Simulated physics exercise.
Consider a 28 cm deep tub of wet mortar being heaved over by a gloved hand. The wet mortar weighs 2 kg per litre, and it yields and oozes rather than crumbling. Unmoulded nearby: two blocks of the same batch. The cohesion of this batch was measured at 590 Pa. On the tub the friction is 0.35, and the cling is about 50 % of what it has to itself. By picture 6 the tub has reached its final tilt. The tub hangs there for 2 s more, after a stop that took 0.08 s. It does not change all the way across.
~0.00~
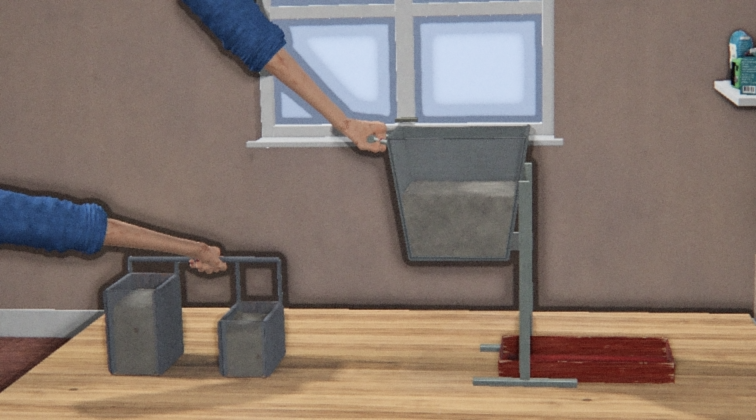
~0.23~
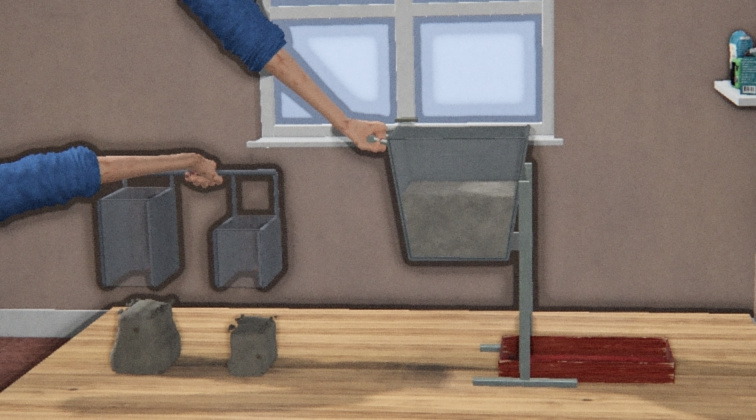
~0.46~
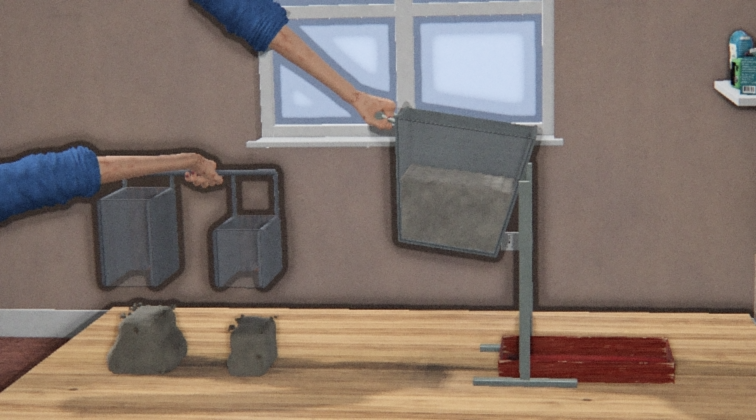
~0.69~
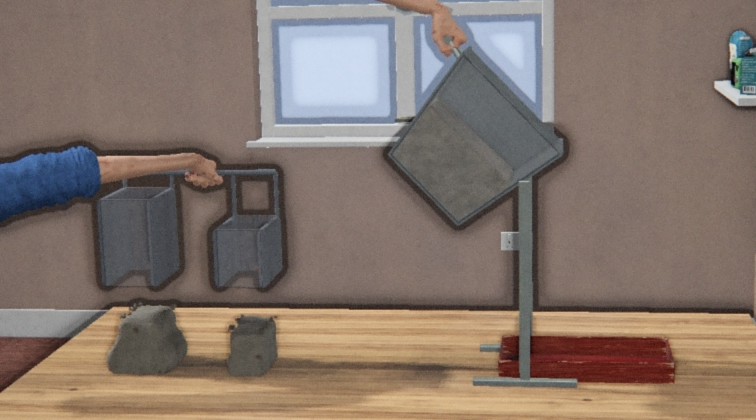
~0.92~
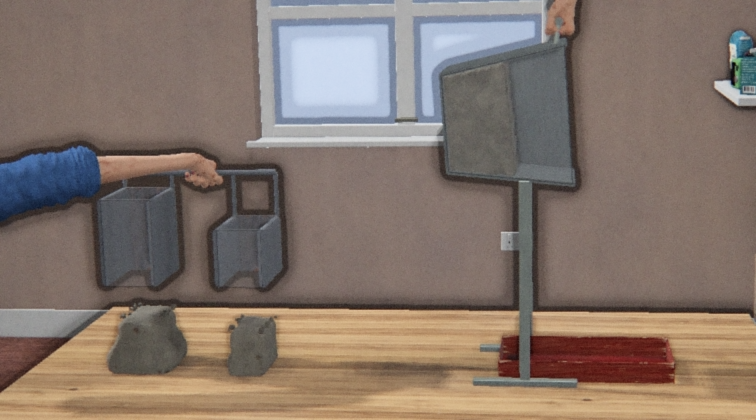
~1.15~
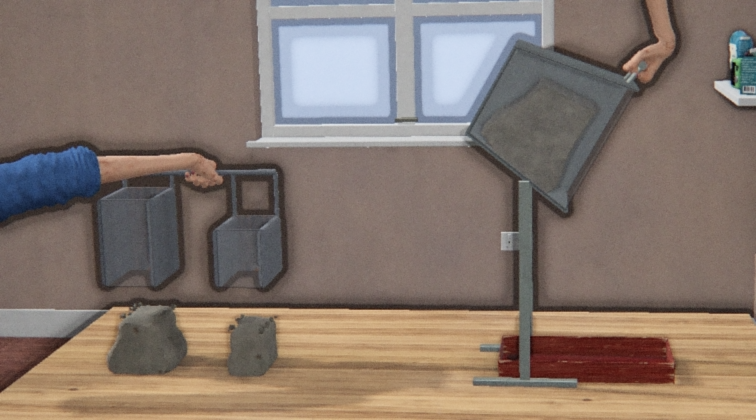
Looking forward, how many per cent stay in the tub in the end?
About 0 %.
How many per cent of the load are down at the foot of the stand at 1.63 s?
I'd say about 100 per cent of it.
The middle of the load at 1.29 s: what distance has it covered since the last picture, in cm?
Measured shift, roughly 18 cm.
By 1.29 s, the tub is at 120 degrees and holds 39 %.
By 1.46 s, the tub is at 120 degrees and holds 0 %.
By 1.63 s, the tub is at 120 degrees and holds 0 %.
By 1.80 s, the tub is at 120 degrees and holds 0 %.
By 3.15 s, at the end, the tub is at 120 degrees and holds 0 %.
